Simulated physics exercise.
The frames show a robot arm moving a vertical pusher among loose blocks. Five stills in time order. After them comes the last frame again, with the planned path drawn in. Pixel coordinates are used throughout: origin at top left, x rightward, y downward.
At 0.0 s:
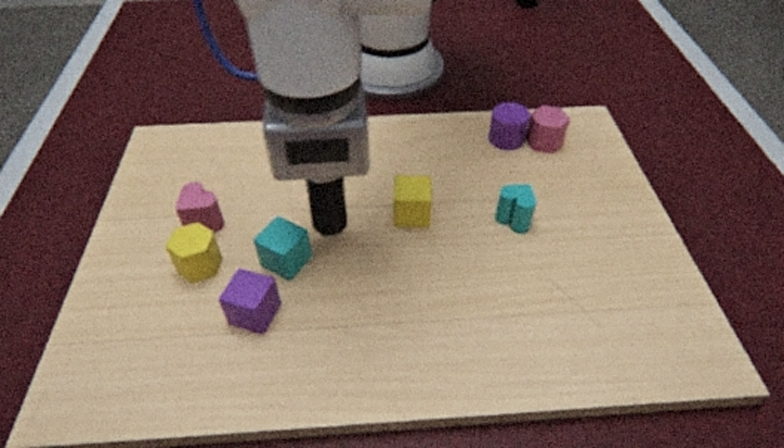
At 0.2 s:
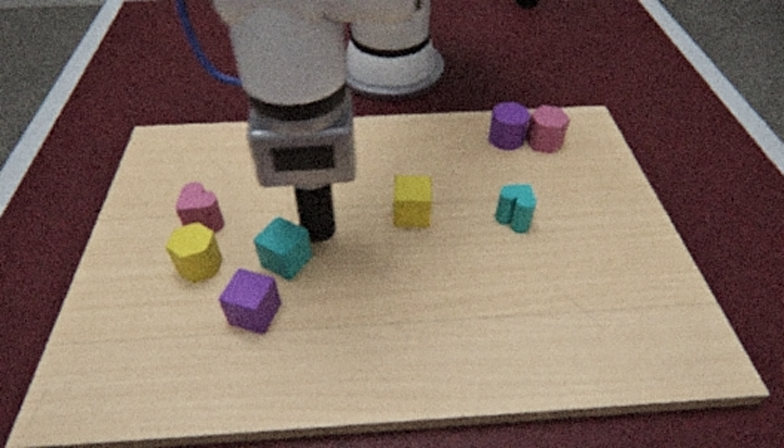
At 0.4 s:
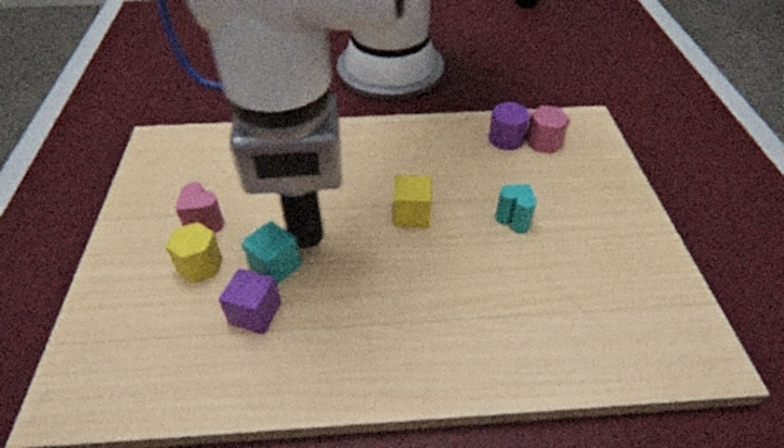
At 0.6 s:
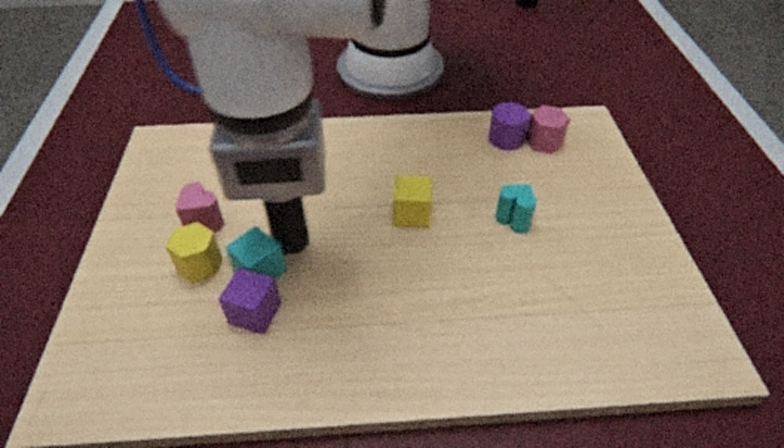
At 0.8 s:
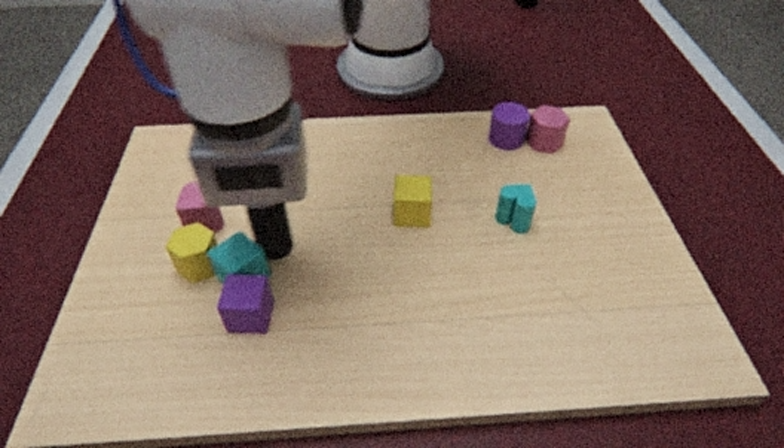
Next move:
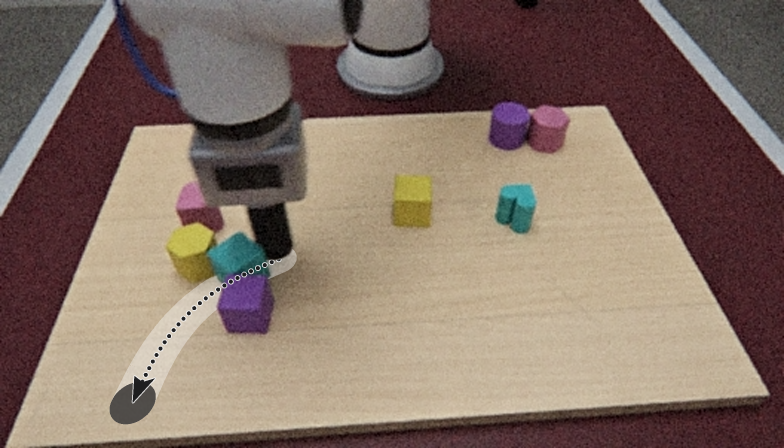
A robot arm moved its black pusher leftward across a wooden board, sliding the turquoise block left between the yellow hexagon and the purple block, which shifted slightly while the other blocks stayed put.
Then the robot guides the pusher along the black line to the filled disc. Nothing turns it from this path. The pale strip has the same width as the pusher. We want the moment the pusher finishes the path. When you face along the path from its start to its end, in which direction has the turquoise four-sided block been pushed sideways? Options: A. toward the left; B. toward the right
B.
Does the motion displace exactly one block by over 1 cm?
Yes, that is what happens.
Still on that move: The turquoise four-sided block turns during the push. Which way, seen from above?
Verdict: Clockwise.
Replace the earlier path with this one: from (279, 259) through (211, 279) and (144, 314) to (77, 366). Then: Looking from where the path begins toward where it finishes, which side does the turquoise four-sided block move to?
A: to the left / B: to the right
A - to the left.
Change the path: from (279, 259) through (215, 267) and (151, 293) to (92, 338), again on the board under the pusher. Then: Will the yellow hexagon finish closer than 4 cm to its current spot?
The answer is no.
Drawn move, from (279, 259) over (220, 289) and (169, 336) to (133, 403).
On the path given first. One third of the way, pusher (215, 276); turquoise four-sided block (172, 286).
Two thirds of the way, pusher (161, 325); turquoise four-sided block (107, 331), turned 30° clockwise.
At the end, pusher (124, 392); yellow hexagon still; turquoise four-sided block (86, 344), turned 55° clockwise.
